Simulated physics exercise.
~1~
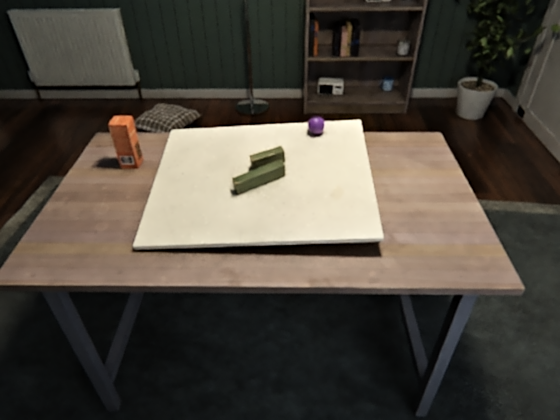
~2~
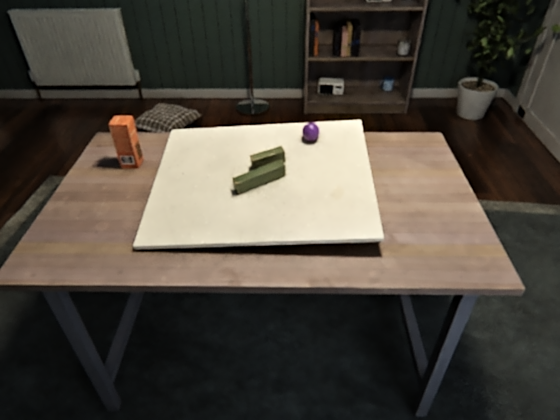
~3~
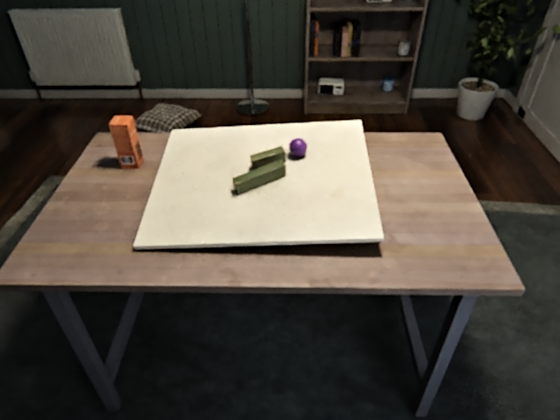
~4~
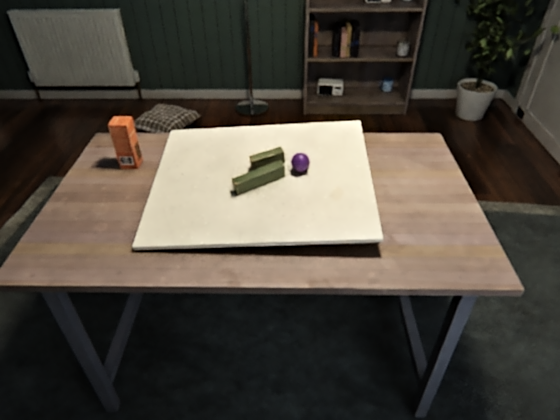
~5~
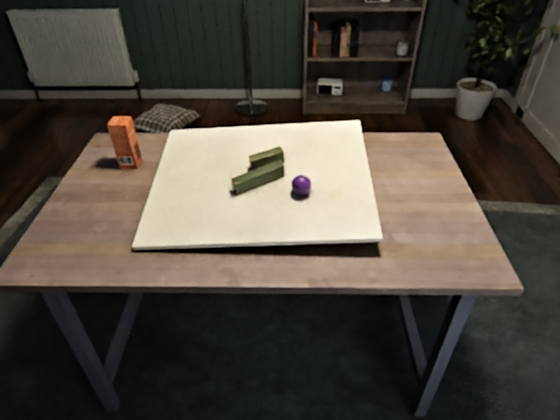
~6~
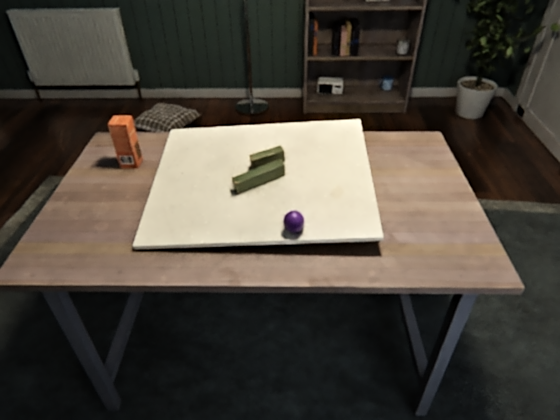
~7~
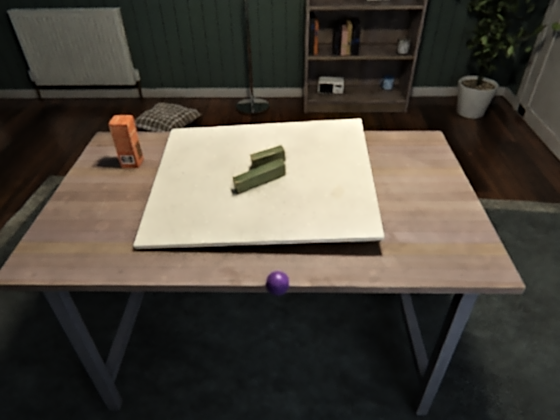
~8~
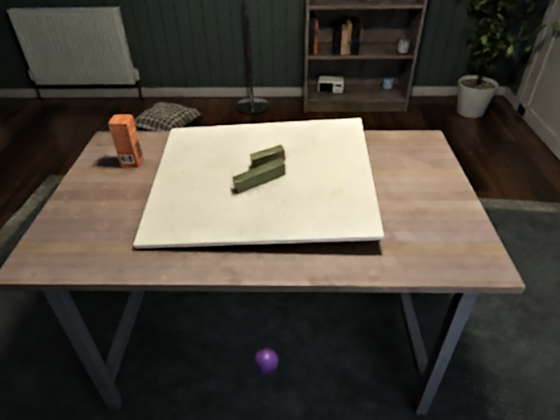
The video shows a pale board with green blocks on a wooden table beside an orange carton. A small purple ball-like object rolls leftward past the blocks and toward the viewer, goes over the board's near edge and drops below the tabletop, while the carton stays still.
